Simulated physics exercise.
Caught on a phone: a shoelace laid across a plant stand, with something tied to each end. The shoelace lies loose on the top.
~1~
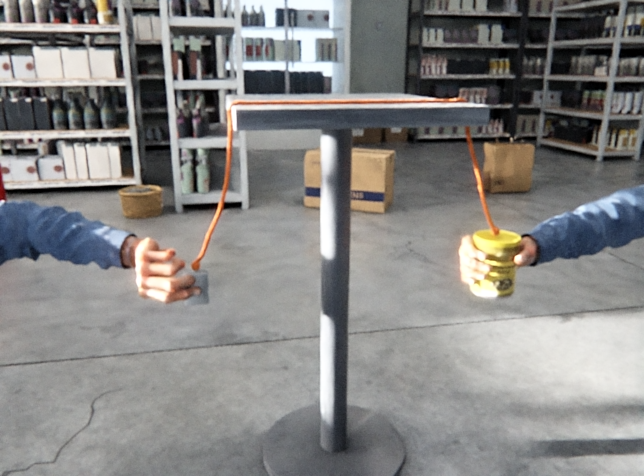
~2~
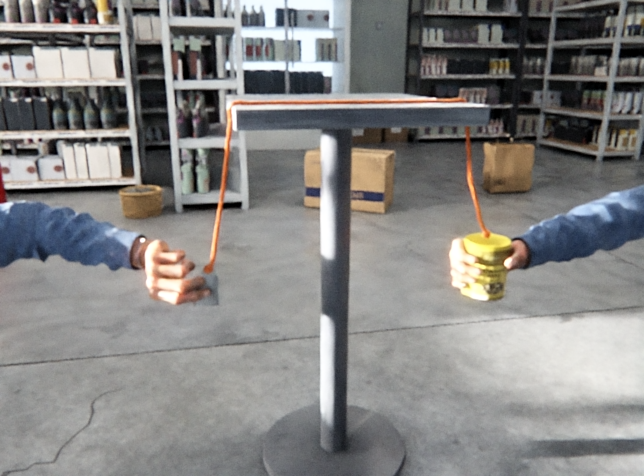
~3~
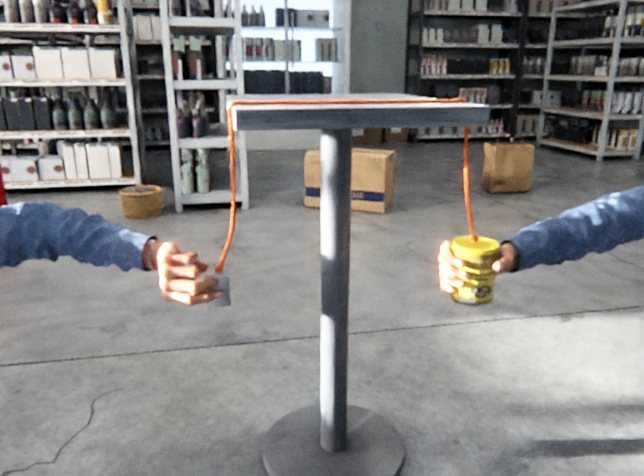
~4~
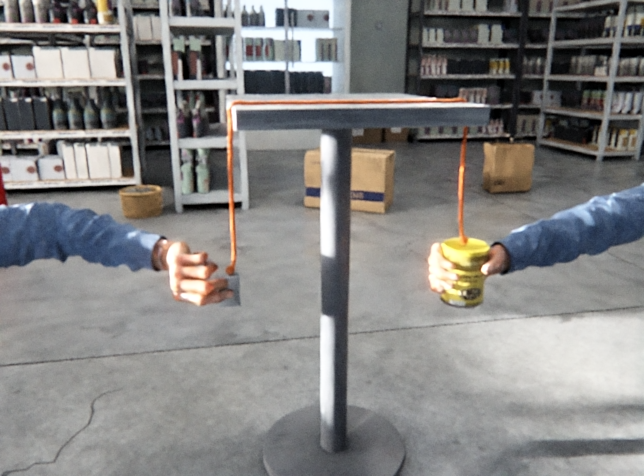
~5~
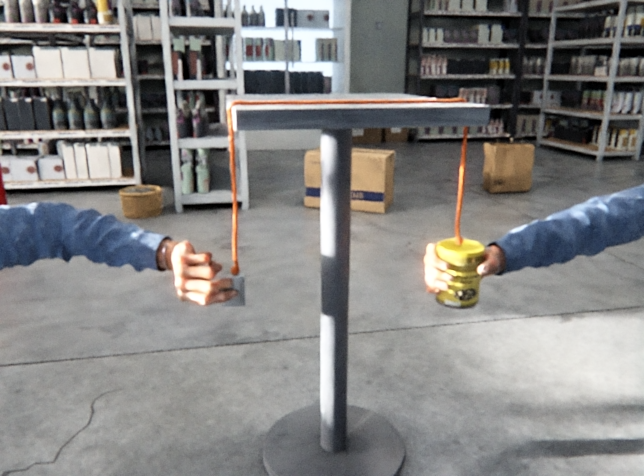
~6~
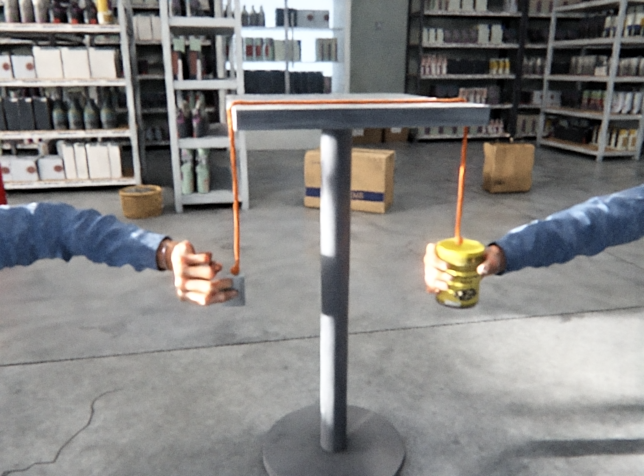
To begin with, two hands in blue sleeves hold a small grey box on the left and a yellow tin on the right, tied to an orange lace draped over a tall stand. Both hands move slightly inward and a little lower, then stay almost still, still gripping the objects.
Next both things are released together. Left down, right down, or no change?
In the end the shoelace runs down on the right.
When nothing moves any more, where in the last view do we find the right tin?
Close to (434, 458).
Then, 0.60 s after the last picture, left matchbox down on the floor; right tin down on the floor near (432, 457).
Then, 1.20 s after the last picture, left matchbox pulled up onto the top near (420, 96); right tin down on the floor near (434, 457).
At rest, left matchbox down on the floor near (488, 407); right tin down on the floor near (434, 457). The shoelace is pulled to the right.
